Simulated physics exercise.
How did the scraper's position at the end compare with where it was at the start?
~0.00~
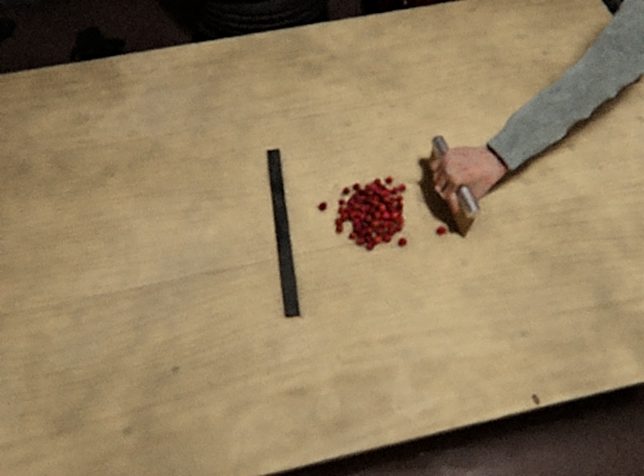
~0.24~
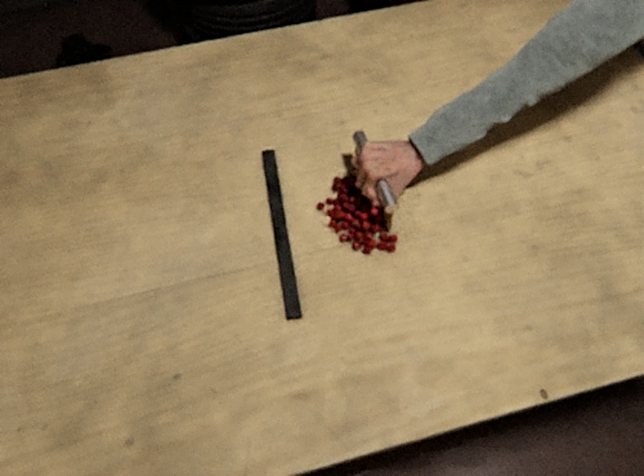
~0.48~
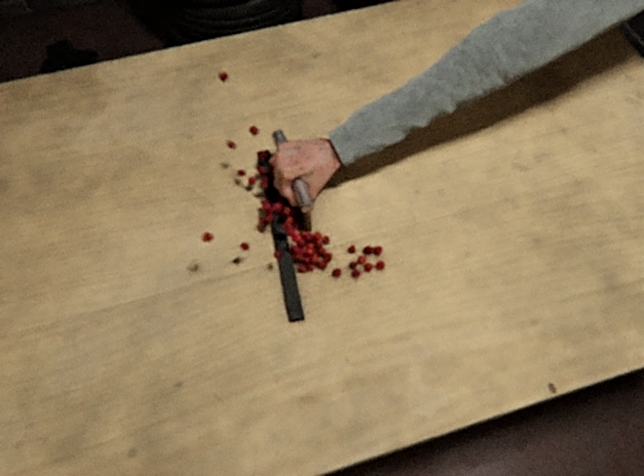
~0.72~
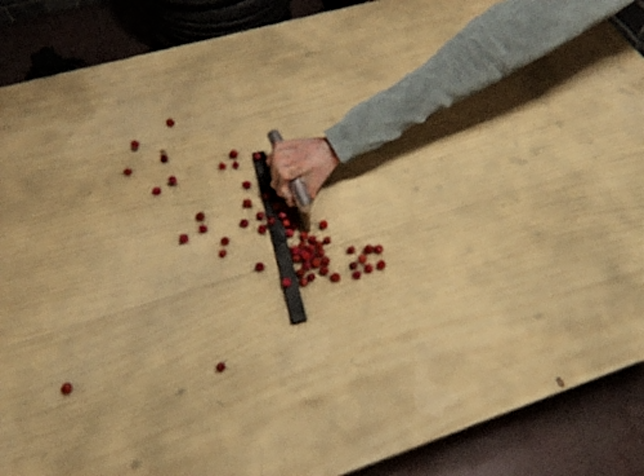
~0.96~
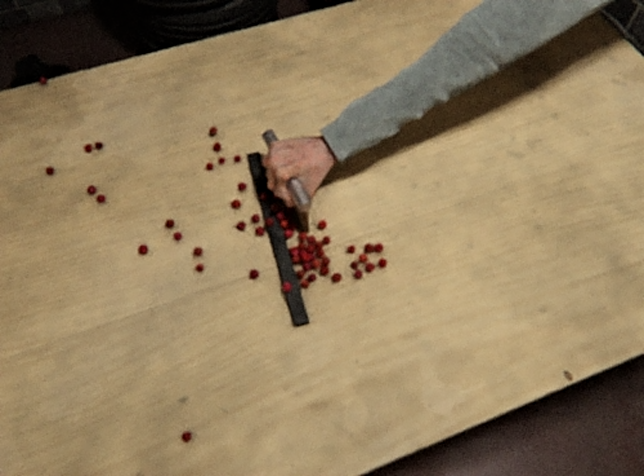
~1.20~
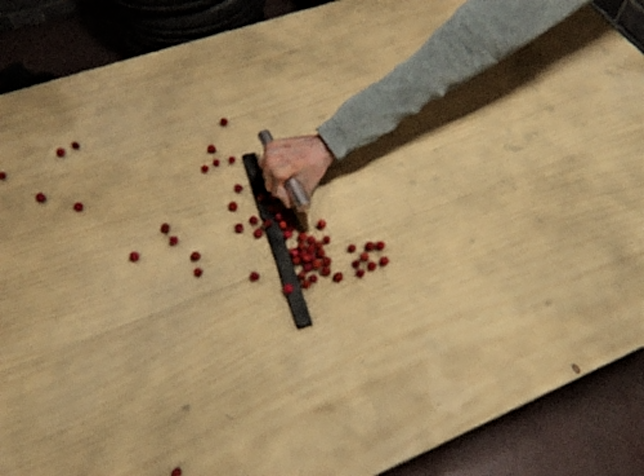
At the start the scraper was to the right of the pile of red berries, well away from the dark strip. By the end it was farther left, held right up by the upper part of the strip.
